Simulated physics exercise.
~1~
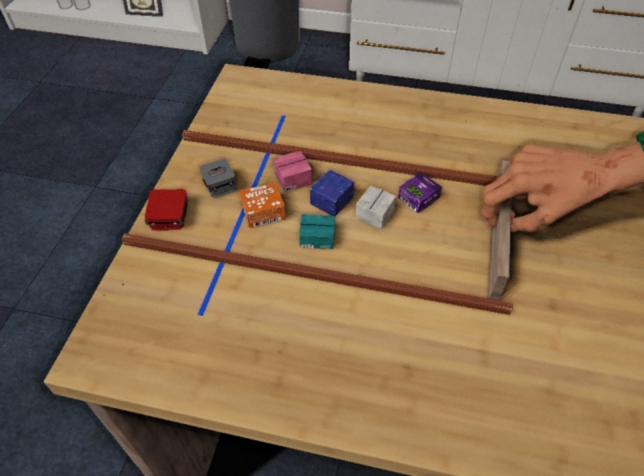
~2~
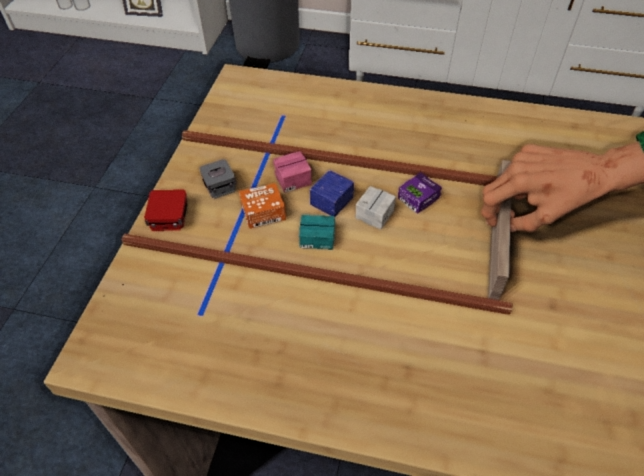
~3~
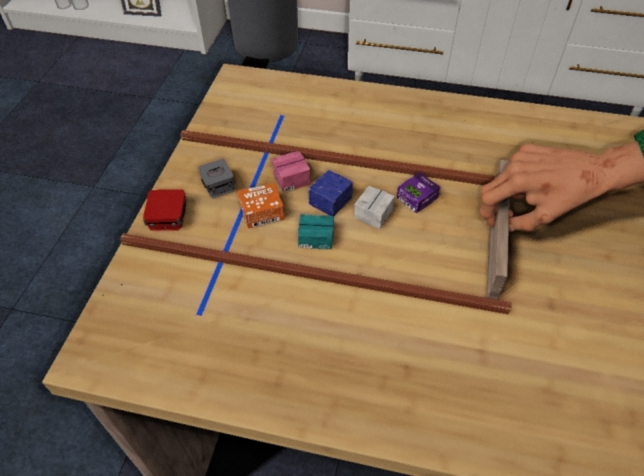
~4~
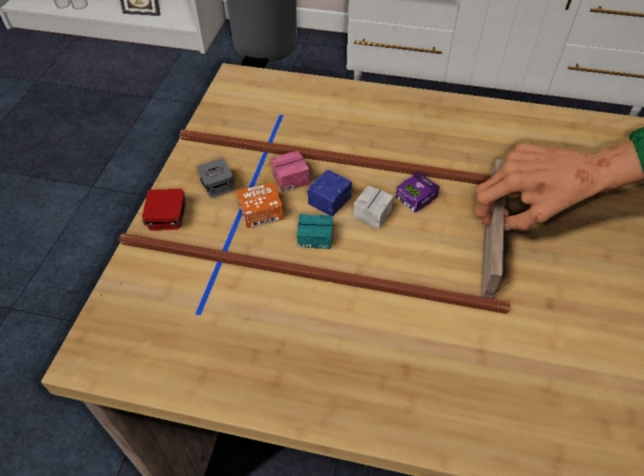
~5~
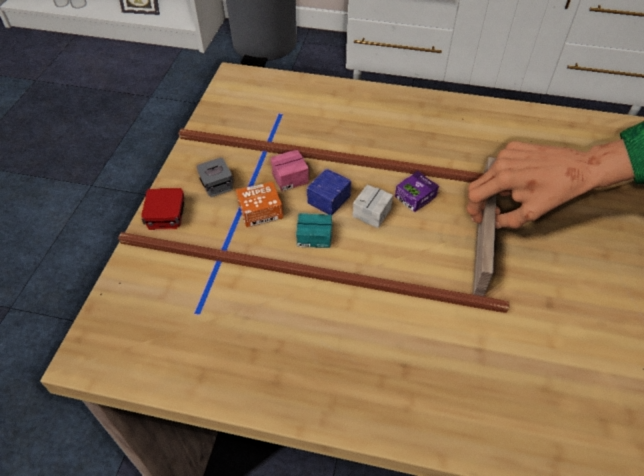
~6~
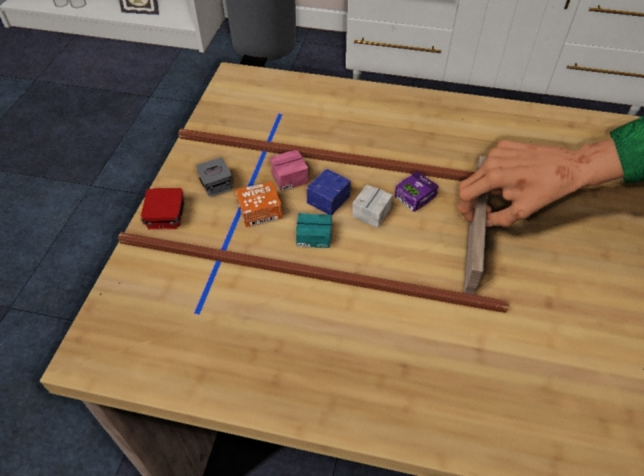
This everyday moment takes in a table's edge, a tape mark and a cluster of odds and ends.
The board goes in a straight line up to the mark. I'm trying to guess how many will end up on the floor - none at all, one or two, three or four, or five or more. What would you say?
I'd say none at all.
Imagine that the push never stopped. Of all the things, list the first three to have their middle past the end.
Earliest first - red case, grey case, orange box.
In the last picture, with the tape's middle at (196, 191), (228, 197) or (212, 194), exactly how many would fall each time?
Result per try: 2; 0; 2.
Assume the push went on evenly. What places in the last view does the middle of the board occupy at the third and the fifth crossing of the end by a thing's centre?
At (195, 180) for the third, at (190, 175) for the fifth.
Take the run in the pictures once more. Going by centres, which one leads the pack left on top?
The red case is foremost.
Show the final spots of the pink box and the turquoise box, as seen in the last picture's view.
Look around (219, 150) for the first and around (219, 213) for the second.
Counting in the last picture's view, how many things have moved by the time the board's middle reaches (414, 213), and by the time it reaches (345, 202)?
The number moved is 1 and then 4.
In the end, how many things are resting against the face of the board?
All in all, 3.
A little later, none off yet; red case at rest near (164, 209); grey case at rest near (215, 178); orange box at rest near (259, 204).
Next, none off yet; red case at rest near (164, 209); grey case at rest near (215, 178); orange box moving near (255, 204).
Later still, none off yet; red case at rest near (164, 209); grey case shifted a little near (204, 175); orange box shifted about its own width near (216, 209).
When it is over, the number that fall off is zero.
